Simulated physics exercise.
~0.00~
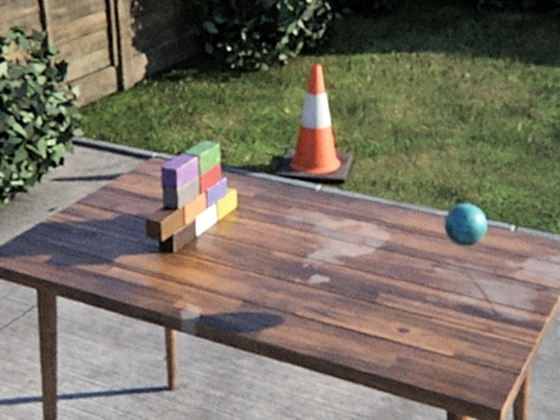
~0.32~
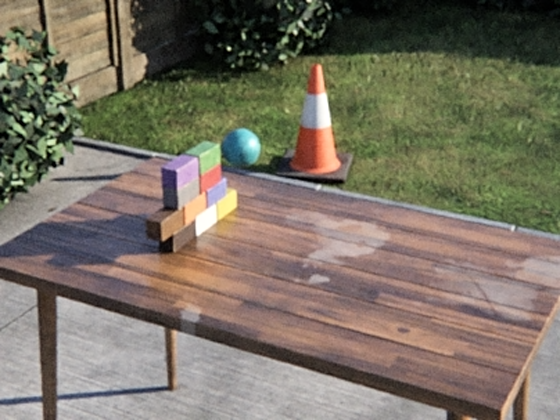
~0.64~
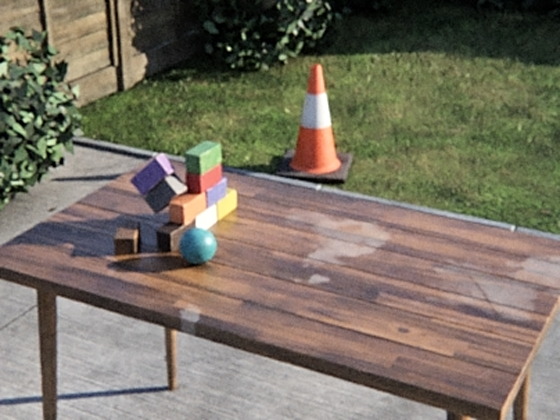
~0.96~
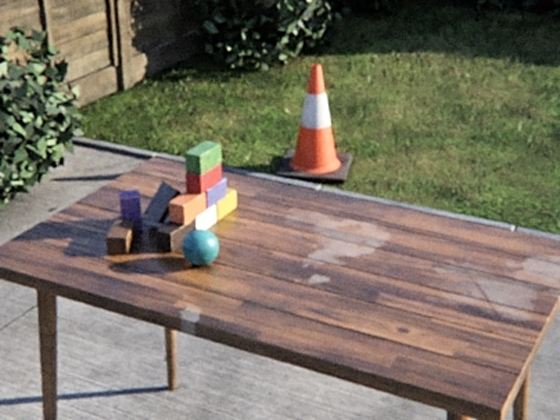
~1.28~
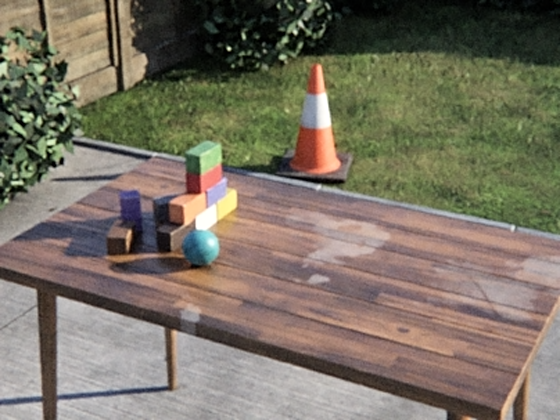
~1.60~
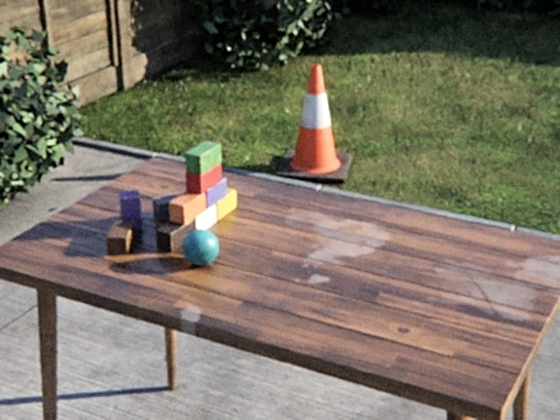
On a wooden table in a garden, a turquoise ball flew in from the right, swung round behind a small stack of coloured blocks and ended up in front, as the purple, grey and brown blocks toppled leftward while the others stayed stacked.
